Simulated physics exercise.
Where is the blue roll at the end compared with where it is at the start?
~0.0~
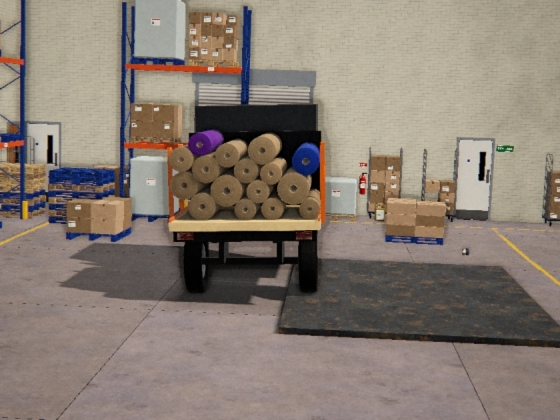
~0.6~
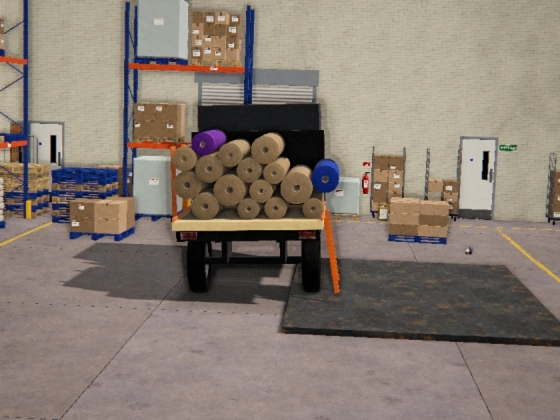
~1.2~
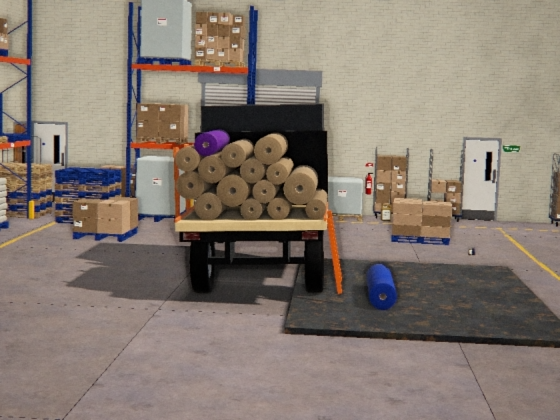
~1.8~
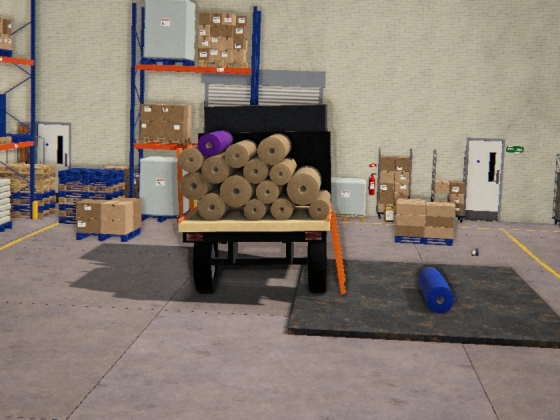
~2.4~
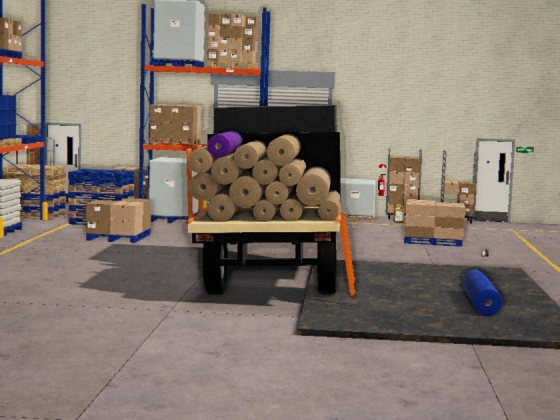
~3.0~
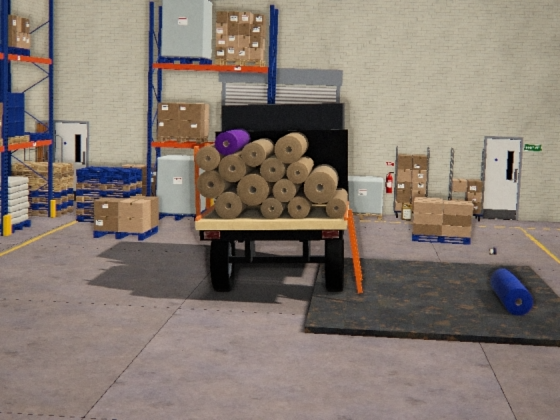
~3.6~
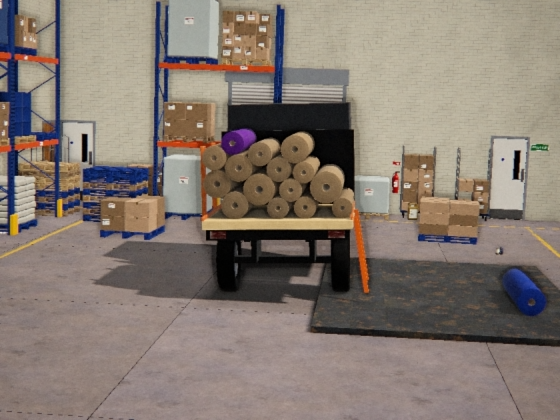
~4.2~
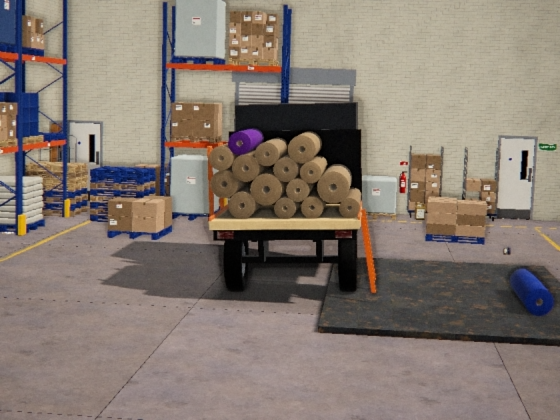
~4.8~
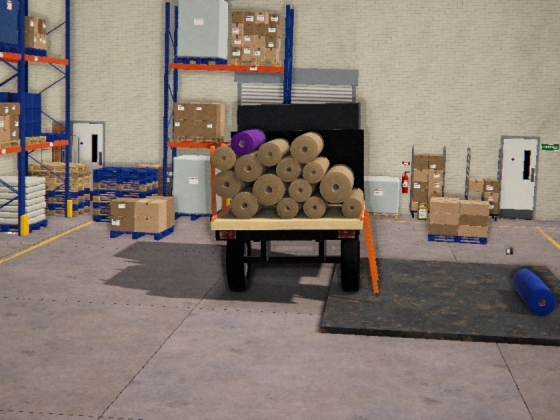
At the start it sits on the right side of the stack on the lorry, and at the end it lies on the dark mat on the floor, well to the right of the lorry.
